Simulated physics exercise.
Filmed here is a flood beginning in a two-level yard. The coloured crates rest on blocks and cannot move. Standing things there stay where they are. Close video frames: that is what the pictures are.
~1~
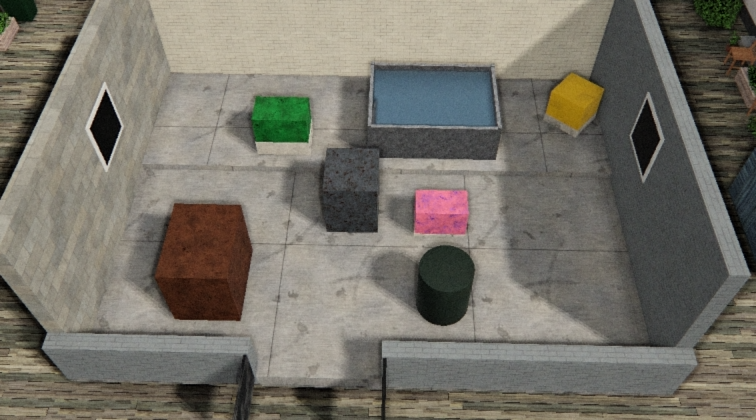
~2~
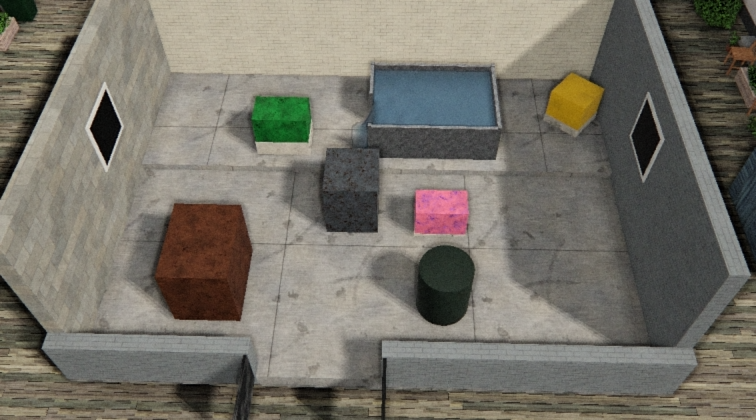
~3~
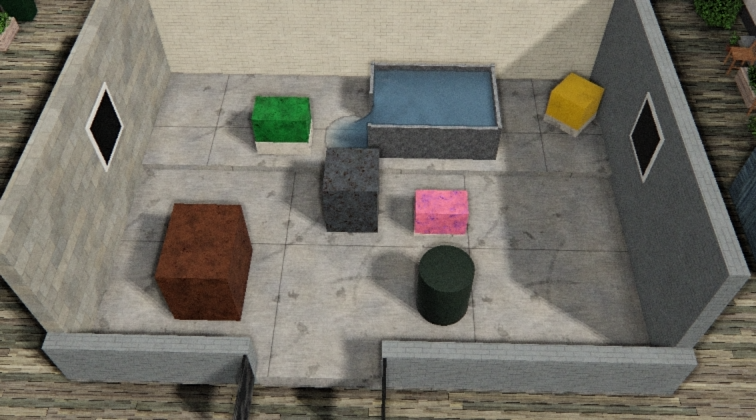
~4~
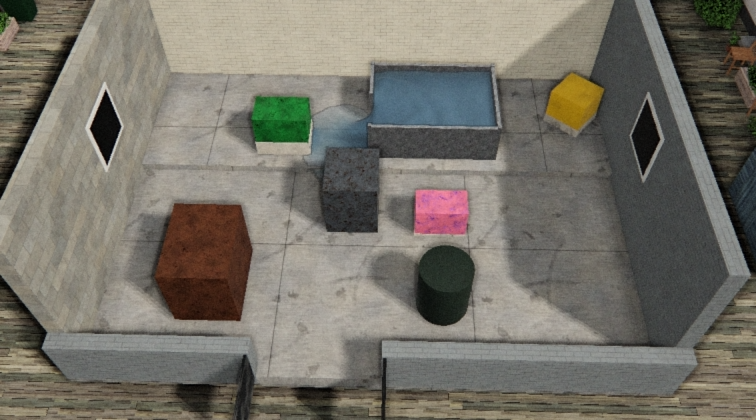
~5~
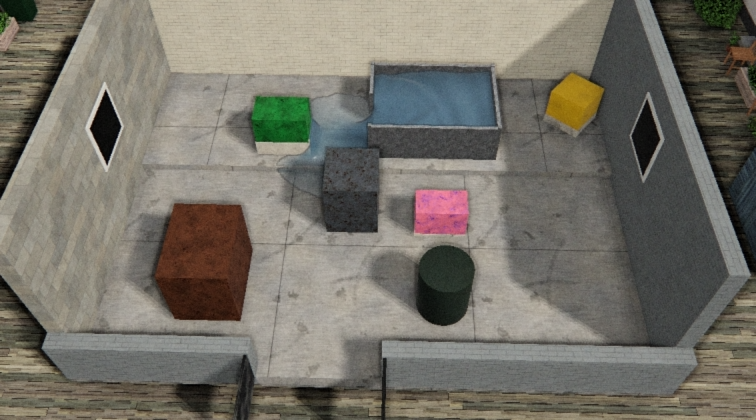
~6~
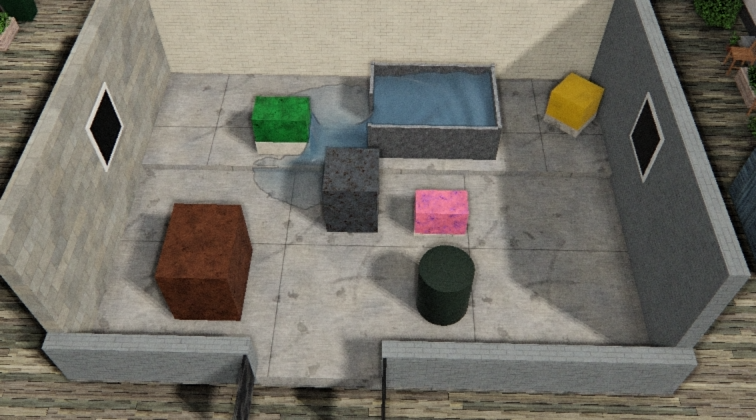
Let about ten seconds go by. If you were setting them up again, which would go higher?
I'd say the pink crate can stay, the yellow crate can stay, the green crate goes higher.
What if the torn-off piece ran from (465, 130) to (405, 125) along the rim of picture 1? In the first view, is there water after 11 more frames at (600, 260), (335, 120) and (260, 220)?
Those three places would be soaking, still unsoaked and still unsoaked, in that order.
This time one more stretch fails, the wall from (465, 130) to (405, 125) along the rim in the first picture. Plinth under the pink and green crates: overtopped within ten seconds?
My take: The pink one gets flooded, while the green one stays clear.
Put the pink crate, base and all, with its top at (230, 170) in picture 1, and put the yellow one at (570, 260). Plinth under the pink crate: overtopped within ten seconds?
As far as I can tell, the pink crate is flooded.
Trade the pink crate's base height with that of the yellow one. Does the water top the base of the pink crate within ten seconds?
Verdict on the pink crate: It is not reached.
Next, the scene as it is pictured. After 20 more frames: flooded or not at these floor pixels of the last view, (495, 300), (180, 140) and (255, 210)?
First spot clear, second spot swamped, third spot swamped.
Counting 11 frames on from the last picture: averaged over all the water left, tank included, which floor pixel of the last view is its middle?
Near (367, 141) in the last view.
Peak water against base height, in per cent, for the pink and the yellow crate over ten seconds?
30 %, then 30 %.
A moment on, water covers 20 % of the floor; the pink crate not reached, the yellow crate not reached, the green crate water round its plinth.
Next, water covers 35 % of the floor; the pink crate not reached, the yellow crate not reached, the green crate water round its plinth.
Then, water covers 45 % of the floor; the pink crate not reached, the yellow crate not reached, the green crate water round its plinth.
Later, water covers 55 % of the floor; the pink crate water round its plinth, the yellow crate water round its plinth, the green crate water round its plinth.
In the end, water covers 65 % of the floor; the pink crate stayed above the water, the yellow crate stayed above the water, the green crate was topped.
